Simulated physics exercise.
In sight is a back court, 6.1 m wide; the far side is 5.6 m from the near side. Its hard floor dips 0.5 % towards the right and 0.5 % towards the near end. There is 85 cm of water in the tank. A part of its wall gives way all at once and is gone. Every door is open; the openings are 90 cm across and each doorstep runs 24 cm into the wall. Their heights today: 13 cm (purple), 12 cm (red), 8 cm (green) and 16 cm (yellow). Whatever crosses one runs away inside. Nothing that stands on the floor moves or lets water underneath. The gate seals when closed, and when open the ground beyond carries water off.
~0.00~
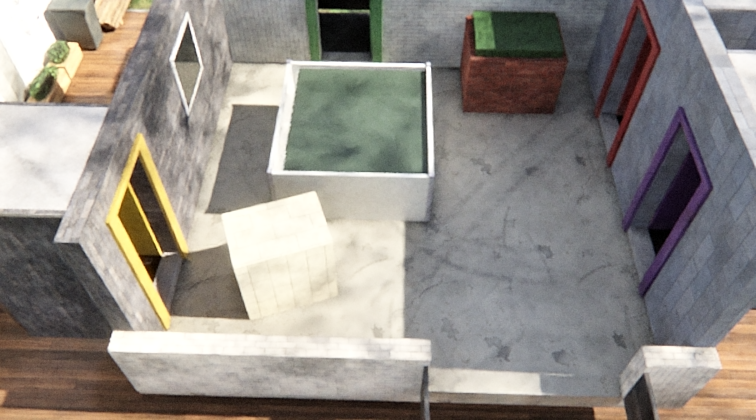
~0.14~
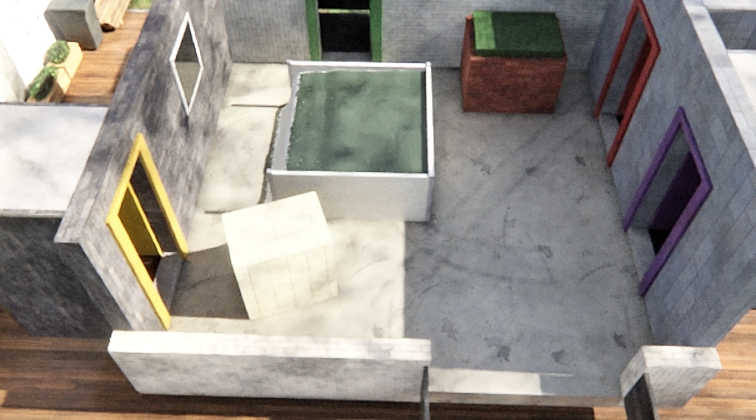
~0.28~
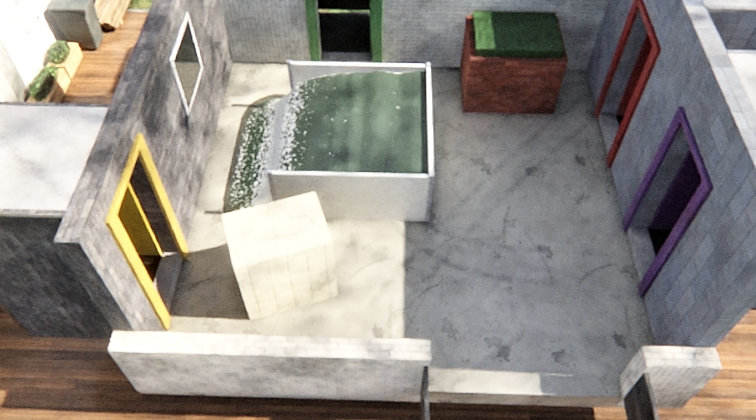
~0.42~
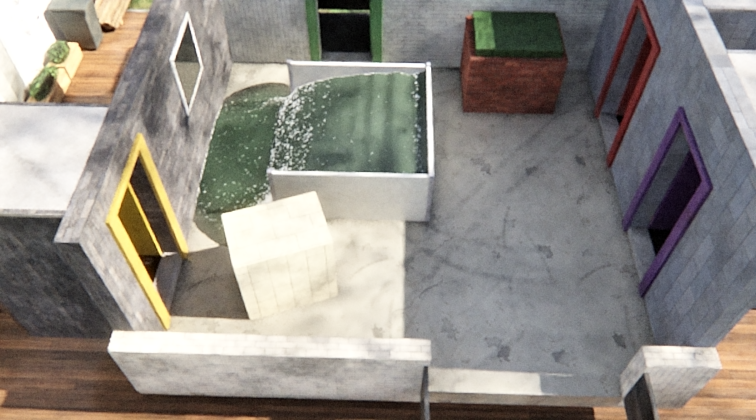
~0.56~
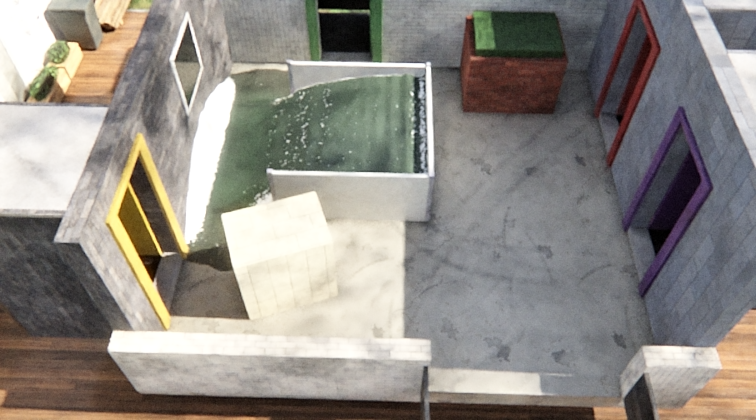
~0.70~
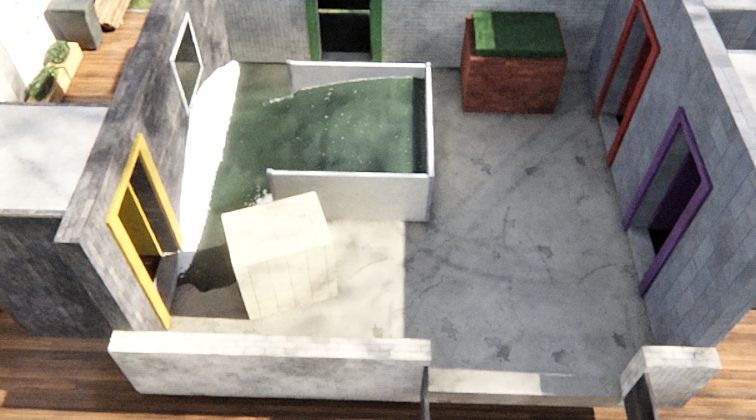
Dark green water poured out through the open left side of a white-walled tank in a grey courtyard, spread across the floor to the left wall, then crept around behind the pale box.
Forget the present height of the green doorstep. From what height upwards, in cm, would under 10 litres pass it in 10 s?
Close to 16 cm is just enough.
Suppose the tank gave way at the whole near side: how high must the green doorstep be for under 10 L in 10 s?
Some 7.0 cm.
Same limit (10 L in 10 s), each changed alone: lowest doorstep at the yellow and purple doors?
About 26 cm at yellow and 22 cm at purple.
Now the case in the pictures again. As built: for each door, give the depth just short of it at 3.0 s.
In cm: Purple 0, red 0, green 15, yellow 28.
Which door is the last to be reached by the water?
Last comes the red one.
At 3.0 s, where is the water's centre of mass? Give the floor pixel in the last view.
Around (306, 174).
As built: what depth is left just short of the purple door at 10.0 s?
About 10.0 cm.
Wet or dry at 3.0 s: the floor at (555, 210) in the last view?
It is dry.
After 1.4 s water covers 25 % of the floor, deepest (69 cm) near (233, 69); it has not reached the green door.
After 3.0 s water covers 65 % of the floor, deepest (42 cm) near (453, 74); 15 cm at the green door, 16 litres in over its 8 cm doorstep.
After 10.0 s water covers 95 % of the floor, deepest (18 cm) near (442, 67); 10 cm at the green door, 112 litres in over its 8 cm doorstep.
At the green door as built, the water arrived by 1.6 s and peaked near 16 cm at 5.8 s.
Run again over the same 10 s with other heights there, 21 litres in over 14 cm, 2 litres over 19 cm. The limit of 10 litres is kept from about 16 cm up.
